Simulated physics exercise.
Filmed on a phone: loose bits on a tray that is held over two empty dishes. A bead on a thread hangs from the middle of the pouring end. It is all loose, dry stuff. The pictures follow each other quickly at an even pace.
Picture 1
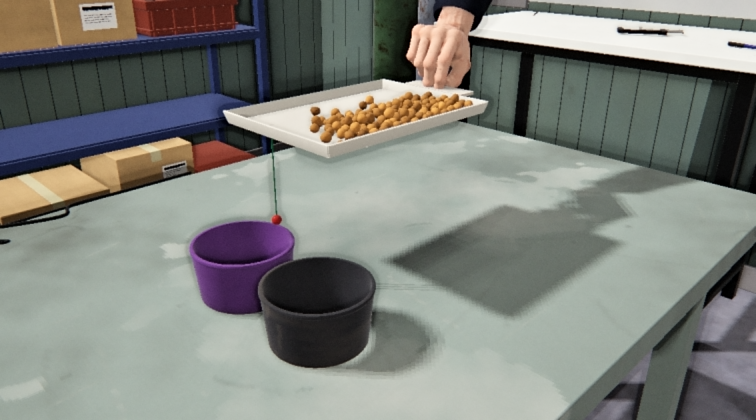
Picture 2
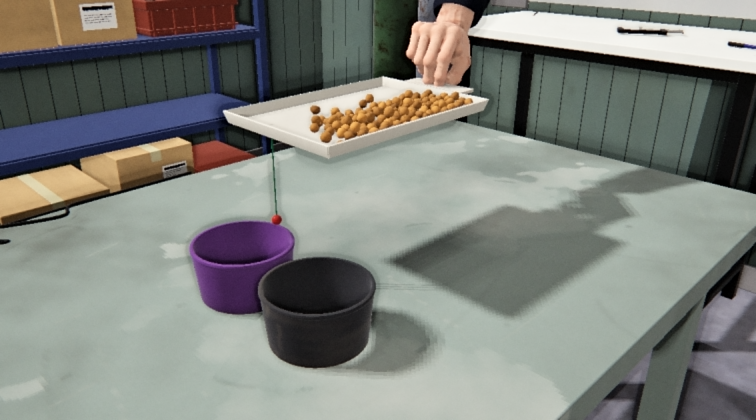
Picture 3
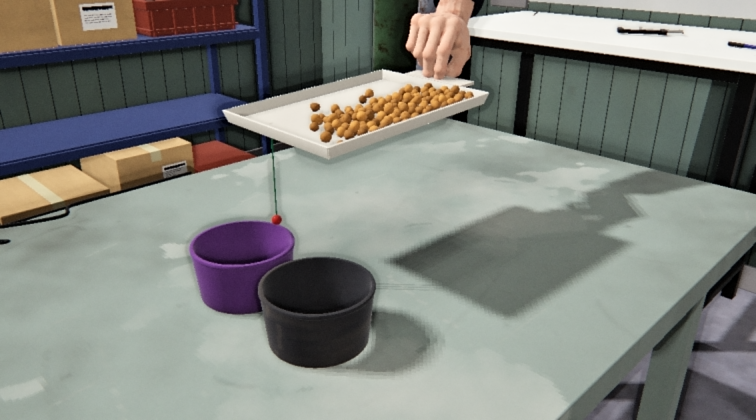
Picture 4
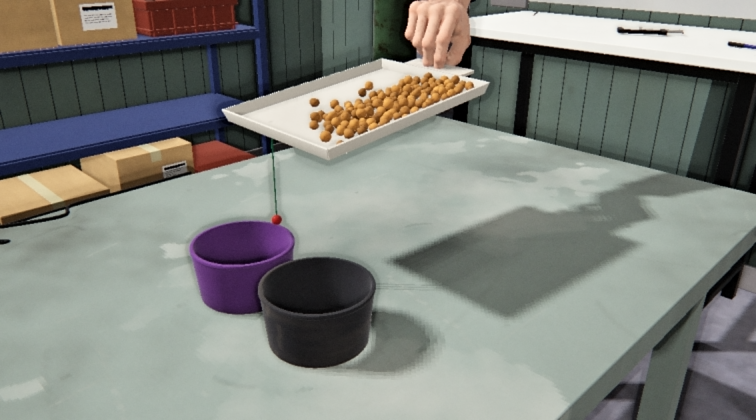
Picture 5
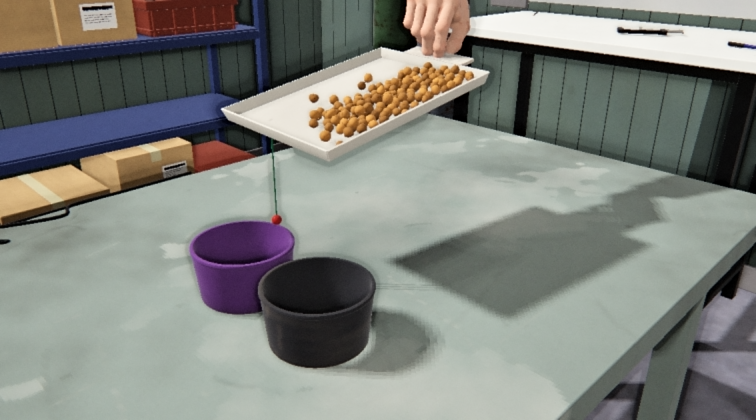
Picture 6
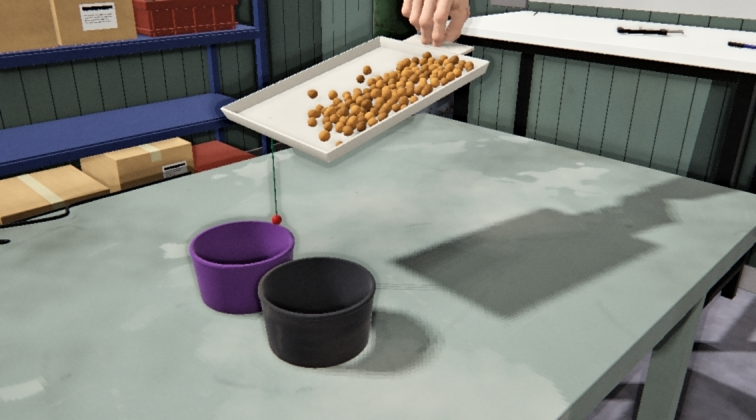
A hand gradually tilts a white tray of roasted chickpeas above purple and black dishes.
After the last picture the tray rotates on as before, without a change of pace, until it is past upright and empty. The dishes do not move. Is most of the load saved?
Caught overall: More than half.
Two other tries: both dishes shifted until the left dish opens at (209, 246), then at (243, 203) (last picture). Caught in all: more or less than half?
One: Over half. Two: Under half.
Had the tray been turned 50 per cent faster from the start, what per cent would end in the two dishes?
Some 80 per cent.
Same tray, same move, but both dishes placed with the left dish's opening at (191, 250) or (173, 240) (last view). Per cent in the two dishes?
In turn 30 and 30 in a hundred.
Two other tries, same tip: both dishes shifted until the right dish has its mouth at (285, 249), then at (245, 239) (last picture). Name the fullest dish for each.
First the right-hand dish, then the right-hand dish.
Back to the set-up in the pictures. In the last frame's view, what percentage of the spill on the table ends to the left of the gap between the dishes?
Close to 70 per cent.
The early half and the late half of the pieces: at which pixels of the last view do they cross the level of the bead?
Early half (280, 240), late half (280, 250).
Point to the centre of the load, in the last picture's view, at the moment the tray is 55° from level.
Roughly at (319, 107).
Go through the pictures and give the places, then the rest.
In the first picture, corners of the pouring end at (228, 111) and (328, 144), level; middle of the load at (388, 115), roasted chickpeas; left dish at (201, 279); right dish at (273, 328); bead on its thread at (277, 220).
In the second picture, corners of the pouring end at (228, 111) and (328, 145), level; middle of the load at (388, 113).
In the third picture, corners of the pouring end at (228, 110) and (328, 146), tipped barely, lowest at the right corner; middle of the load at (389, 107).
In the fourth picture, corners of the pouring end at (227, 109) and (328, 147), tipped a little, lowest at the right corner; middle of the load at (389, 102).
In the fifth picture, corners of the pouring end at (227, 108) and (327, 149), tipped a little, lowest at the right corner; middle of the load at (388, 96).
In the sixth picture, corners of the pouring end at (226, 108) and (327, 150), tipped a little, lowest at the right corner; middle of the load at (387, 91); left dish at (201, 279); right dish at (273, 328).
Soon after the last picture, tray tipped steeply; nearly all on the tray; a stray few in the right dish; a stray few outside both; a stray few in the air.
A little later, tray tipped right over; most on the tray; a stray few in the right dish; a small part in the left dish; a stray few outside both; a small part in the air.
Later still, tray tipped past a quarter turn; about half in the right dish; about a third in the left dish; about a quarter outside both.
At rest, tray tipped past a quarter turn; about half in the right dish; about a third in the left dish; about a quarter outside both.
